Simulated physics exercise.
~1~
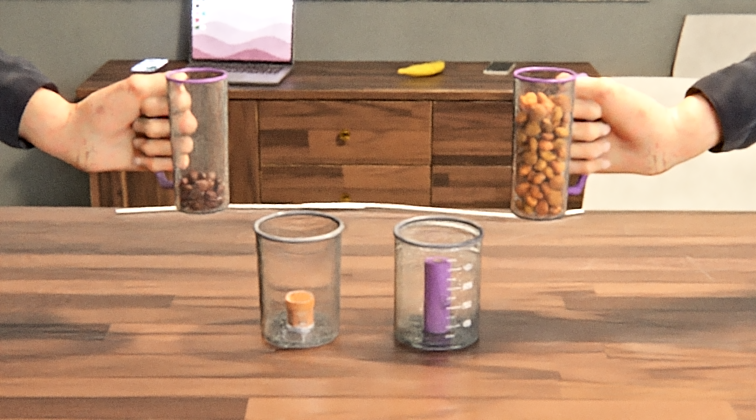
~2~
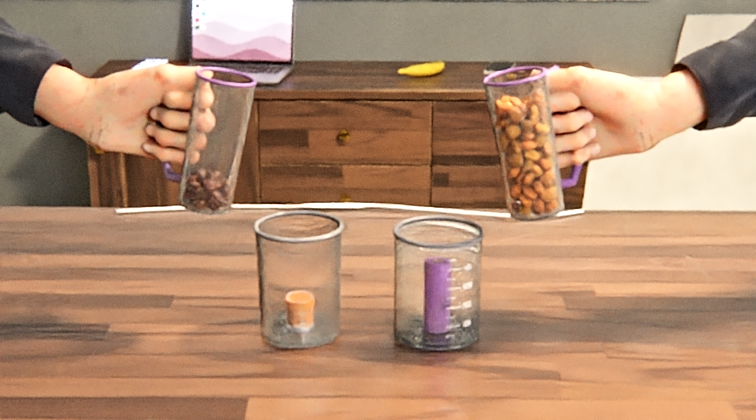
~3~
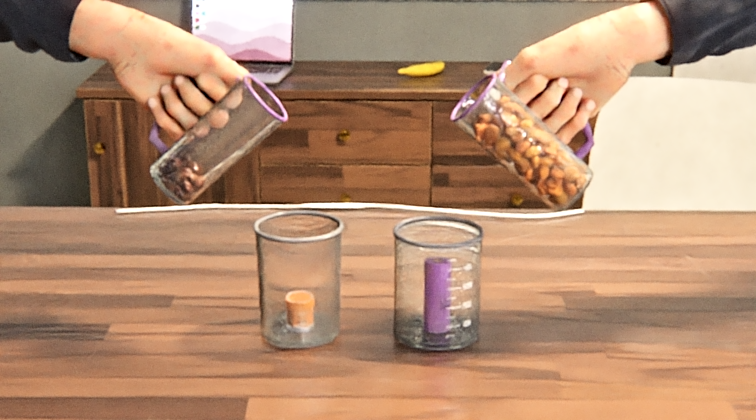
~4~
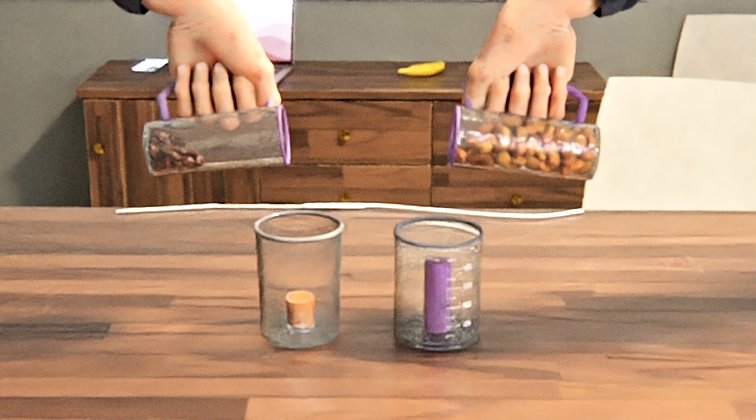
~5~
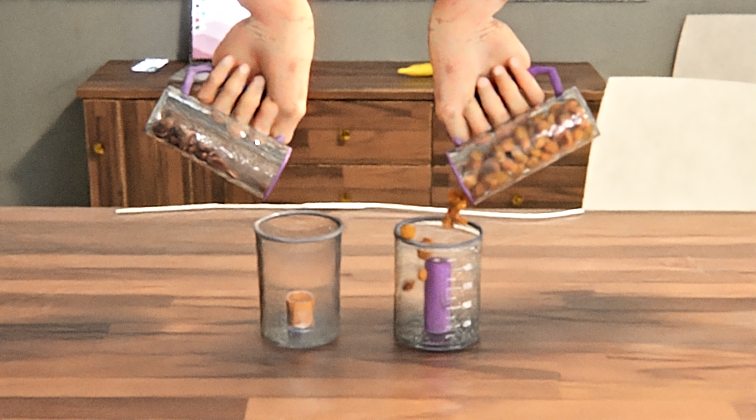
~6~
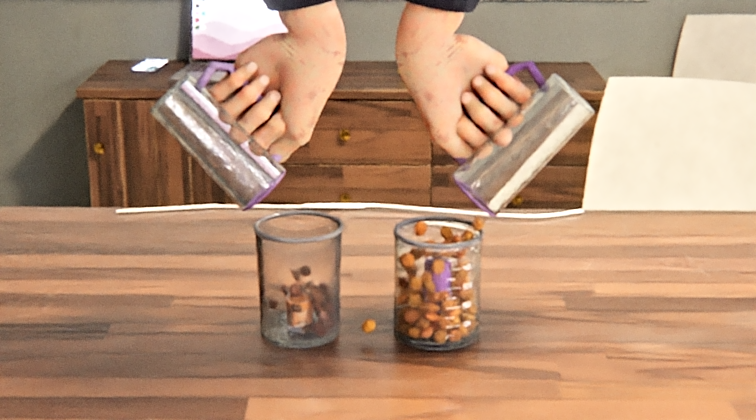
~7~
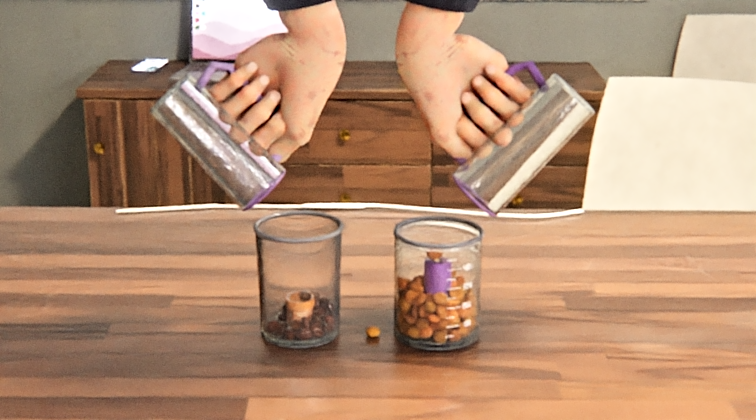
Two hands tipped clear cups over a glass holding a small orange cylinder and a beaker holding a taller purple one, pouring in dark beans and orange-brown nuggets; both cylinders still showed above the fill, and one nugget lay on the counter.
